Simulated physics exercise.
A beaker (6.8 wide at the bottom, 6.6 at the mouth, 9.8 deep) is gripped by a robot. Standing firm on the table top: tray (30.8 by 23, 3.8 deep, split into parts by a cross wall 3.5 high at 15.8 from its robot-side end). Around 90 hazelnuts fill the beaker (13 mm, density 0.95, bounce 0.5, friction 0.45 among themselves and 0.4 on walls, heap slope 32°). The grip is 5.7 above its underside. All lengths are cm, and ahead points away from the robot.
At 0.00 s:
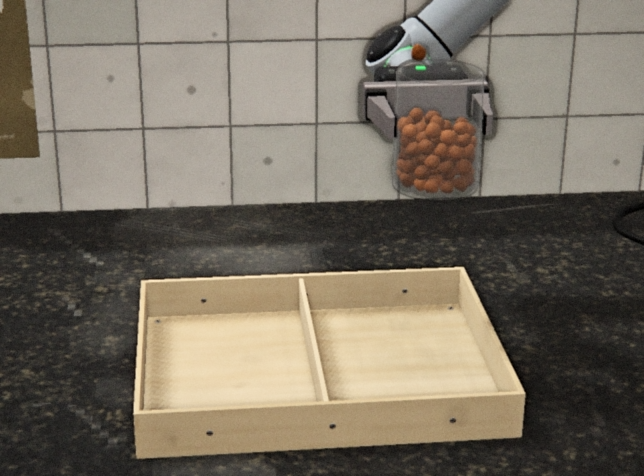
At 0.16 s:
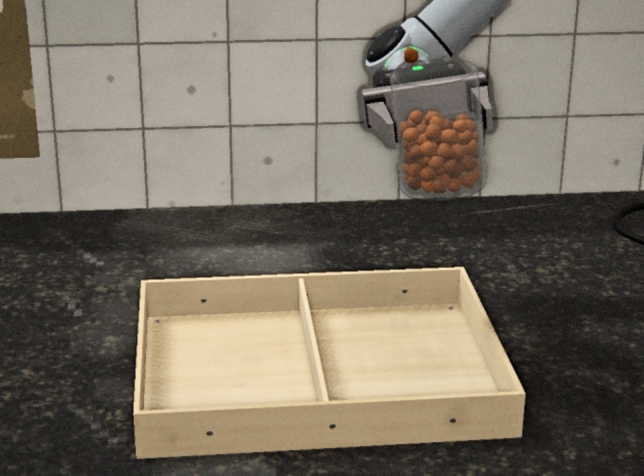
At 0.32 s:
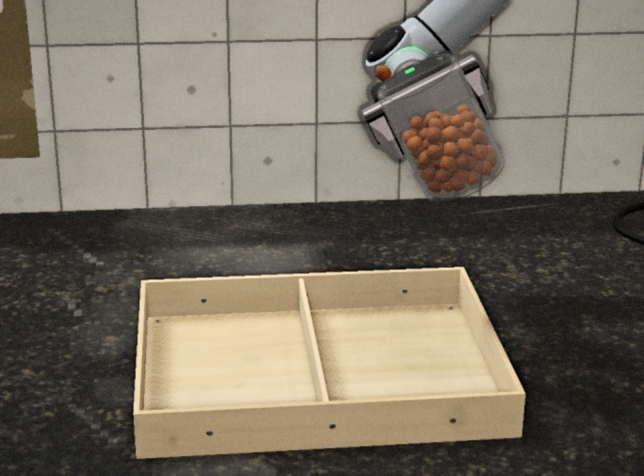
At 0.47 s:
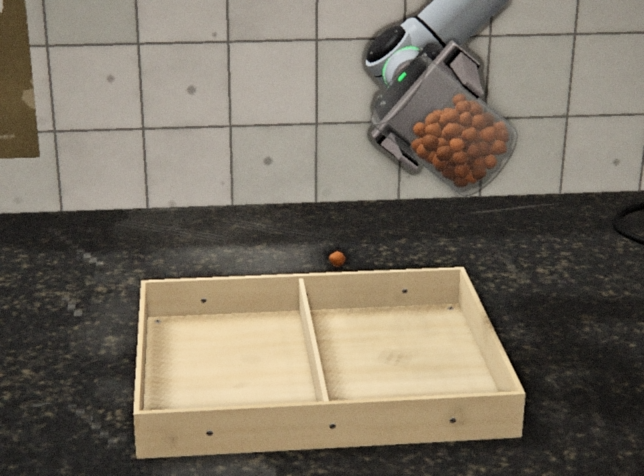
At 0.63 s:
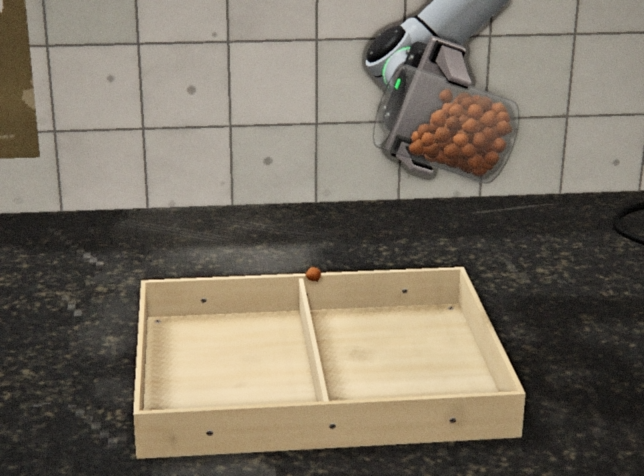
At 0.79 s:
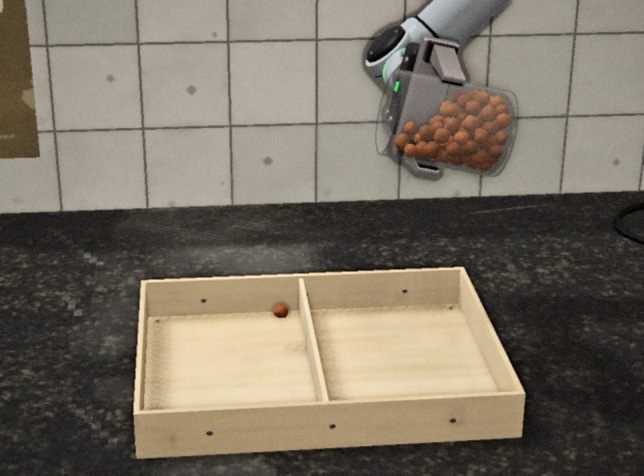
A robot arm held a clear beaker of hazelnuts above a divided wooden tray and steadily tilted it onto its side, while a single nut dropped near the divider and ended up in the left part.
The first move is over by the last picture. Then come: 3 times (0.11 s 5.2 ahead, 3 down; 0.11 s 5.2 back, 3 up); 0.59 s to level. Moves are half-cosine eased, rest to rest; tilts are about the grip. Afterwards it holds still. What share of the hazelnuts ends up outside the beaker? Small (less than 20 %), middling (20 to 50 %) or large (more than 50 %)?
Share outside the beaker: Middling (20 to 50 %).
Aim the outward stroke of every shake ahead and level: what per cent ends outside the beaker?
About 85 per cent.
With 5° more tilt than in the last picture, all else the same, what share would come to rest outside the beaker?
In that case some 55 per cent.
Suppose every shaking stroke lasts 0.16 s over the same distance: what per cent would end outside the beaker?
Then about 30 per cent.
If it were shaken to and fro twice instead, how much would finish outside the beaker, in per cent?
It would be near 35 per cent.
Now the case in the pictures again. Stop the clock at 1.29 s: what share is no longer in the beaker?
About 25 per cent by then.
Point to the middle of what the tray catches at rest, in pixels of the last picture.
Near (242, 375).
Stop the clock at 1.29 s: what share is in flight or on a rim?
About 6 per cent.
After 1.29 s, tilted 77° forward, highest piece 24 above the table; 68 in the beaker, 15 in the far-side part, 2 in the robot-side part, 5 in flight or on a rim.
After 1.79 s, tilted 29° forward, highest piece 26 above the table; 55 in the beaker, 25 in the far-side part, 9 in the robot-side part, 1 on the table or floor.
After 2.24 s, level, highest piece 24 above the table; 55 in the beaker, 25 in the far-side part, 9 in the robot-side part, 1 on the table or floor.
After 3.29 s, level, highest piece 24 above the table; 55 in the beaker, 25 in the far-side part, 9 in the robot-side part, 1 on the table or floor.
In the end, 55 in the beaker, 25 in the far-side part, 9 in the robot-side part, 1 on the table or floor. That is 39 % outside the beaker.
